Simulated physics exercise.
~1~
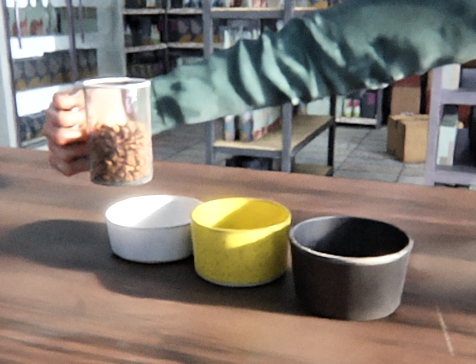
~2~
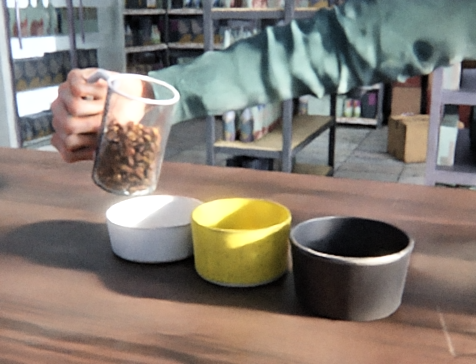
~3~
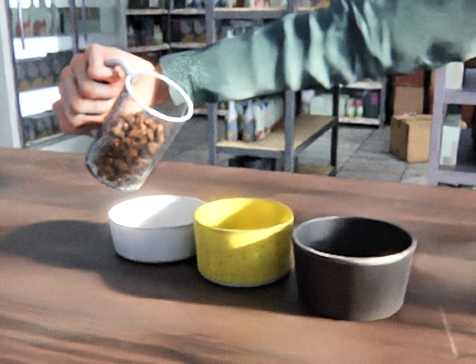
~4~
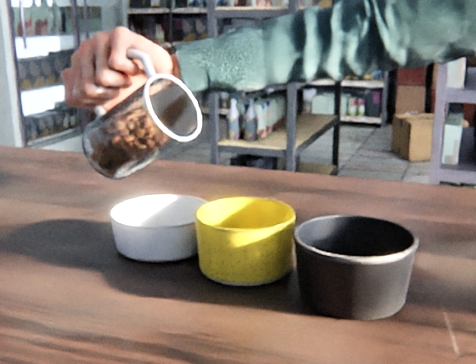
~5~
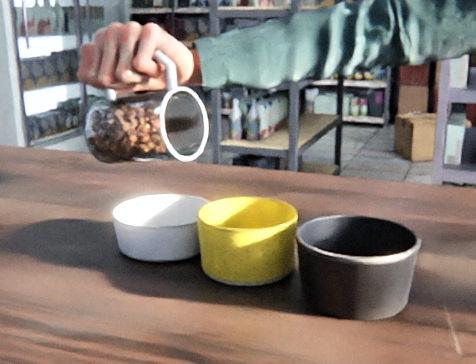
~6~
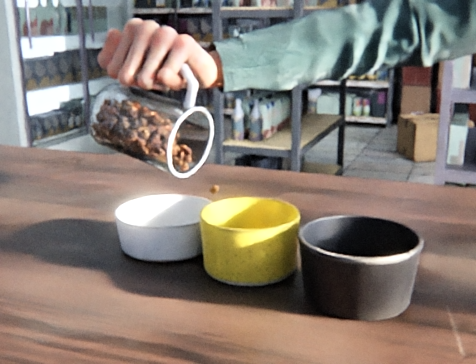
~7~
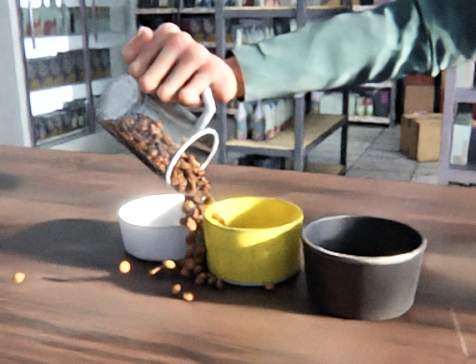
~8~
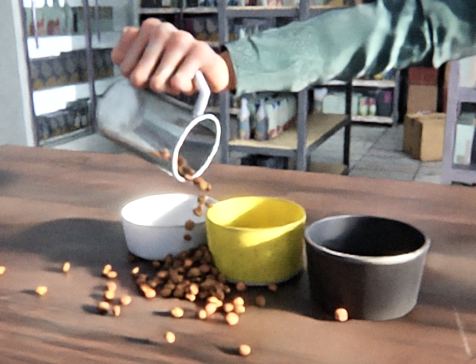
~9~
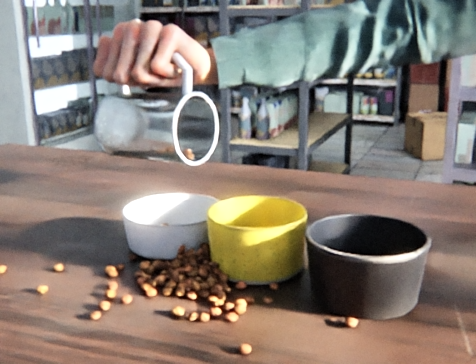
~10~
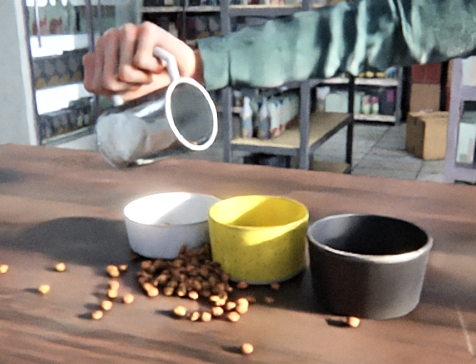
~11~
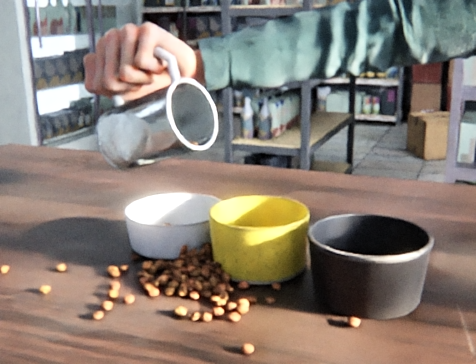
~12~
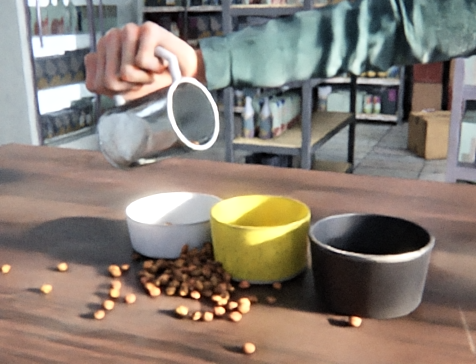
On a wooden table in front of store shelves, a hand tipped a clear cup of dog kibble over white, yellow and black dishes, spilling many pieces between the first two, then partly righted the nearly empty cup and held it still above the scattered pile.
